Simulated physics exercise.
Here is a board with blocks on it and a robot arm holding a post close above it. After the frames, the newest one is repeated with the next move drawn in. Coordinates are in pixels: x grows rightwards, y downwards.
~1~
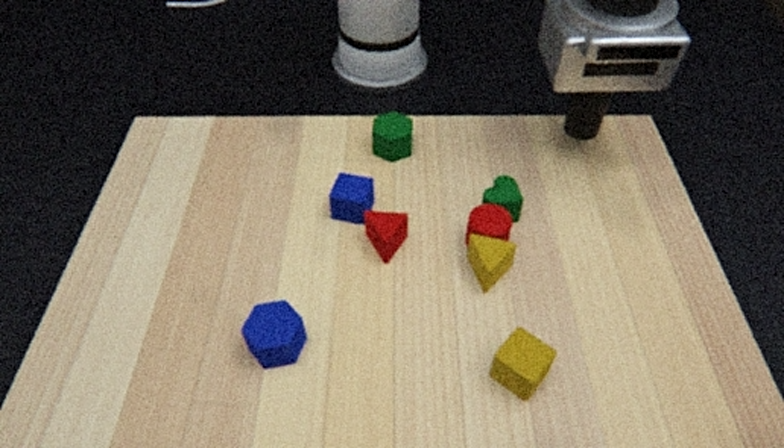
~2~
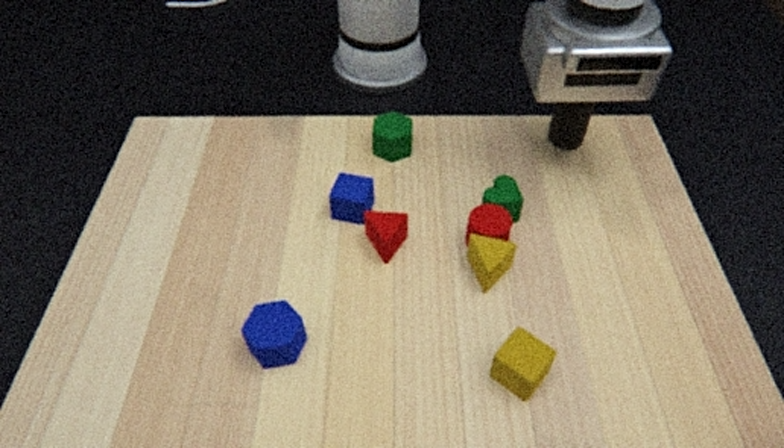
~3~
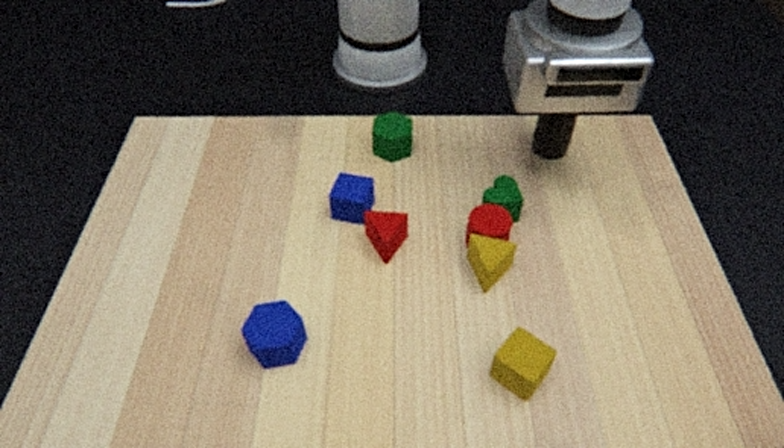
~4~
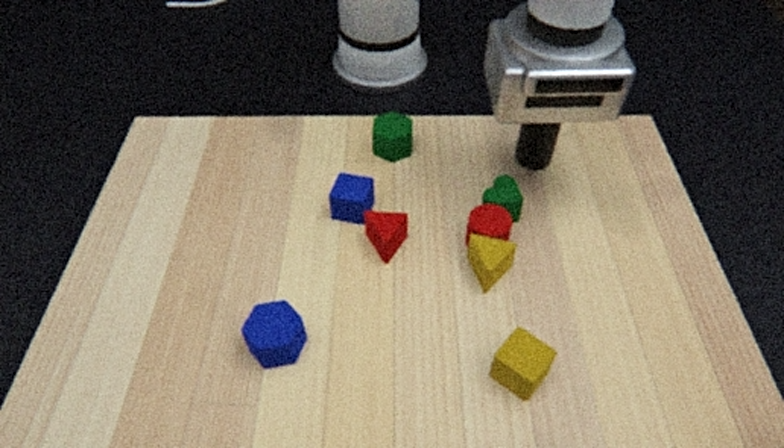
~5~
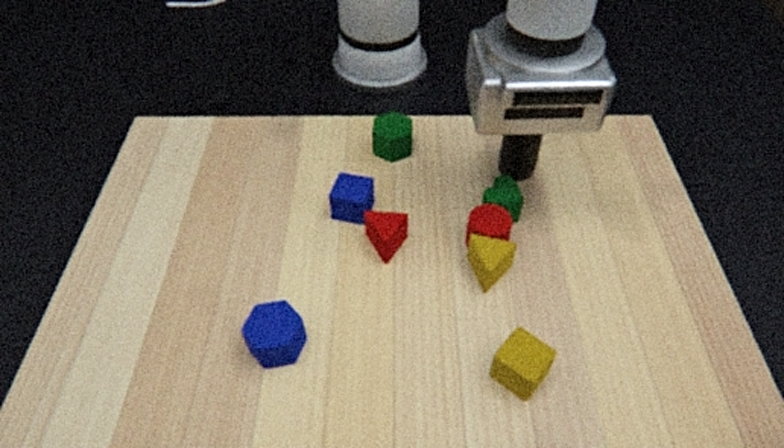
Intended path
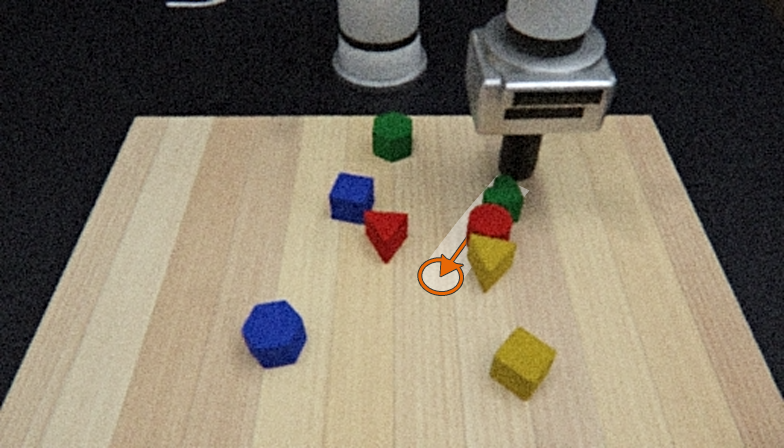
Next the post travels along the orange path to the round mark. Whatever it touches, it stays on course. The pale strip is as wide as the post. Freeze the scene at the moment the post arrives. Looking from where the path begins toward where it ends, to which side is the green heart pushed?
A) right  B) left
A.
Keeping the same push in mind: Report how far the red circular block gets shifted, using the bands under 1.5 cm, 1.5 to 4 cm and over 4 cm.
The largest band: Over 4 cm.
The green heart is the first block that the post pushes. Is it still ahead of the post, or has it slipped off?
Still in front.
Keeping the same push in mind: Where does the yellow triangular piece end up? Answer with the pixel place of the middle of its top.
I'd expect the centre of its top face to be at (492, 273).
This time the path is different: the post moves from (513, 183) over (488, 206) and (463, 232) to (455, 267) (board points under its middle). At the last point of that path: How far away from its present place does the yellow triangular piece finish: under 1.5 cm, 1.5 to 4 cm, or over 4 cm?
It moves a fair bit, 1.5 to 4 cm.
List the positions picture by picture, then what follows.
Lower end of the post at (581, 130), tops of blocks, red triangular piece at (386, 221), red circular block at (491, 219), yellow triangular piece at (492, 249), green heart at (504, 190), in the first frame.
Post at (565, 140), blocks as before, in the second frame.
Post at (549, 149), blocks as before, in the third frame.
Post at (533, 159), blocks as before, in the fourth frame.
Post at (516, 169), red triangular piece at (386, 221), red circular block at (491, 219), yellow triangular piece at (492, 249), green heart at (504, 190), in the fifth frame.
The drawn path runs from (513, 183) directly to (441, 276).
The first path, step by step. One third of the way, post at (492, 197); red circular block at (466, 243); yellow triangular piece at (493, 267), turned 40° anticlockwise; green heart at (472, 213), turned 25° clockwise.
Two thirds of the way, post at (467, 229); red circular block at (438, 280); yellow triangular piece at (492, 273), turned 65° anticlockwise; green heart at (437, 242), turned 45° clockwise.
At the end, post at (442, 263); red triangular piece not moved; red circular block at (426, 296); yellow triangular piece at (492, 273), turned 65° anticlockwise; green heart at (401, 263), turned 100° clockwise.
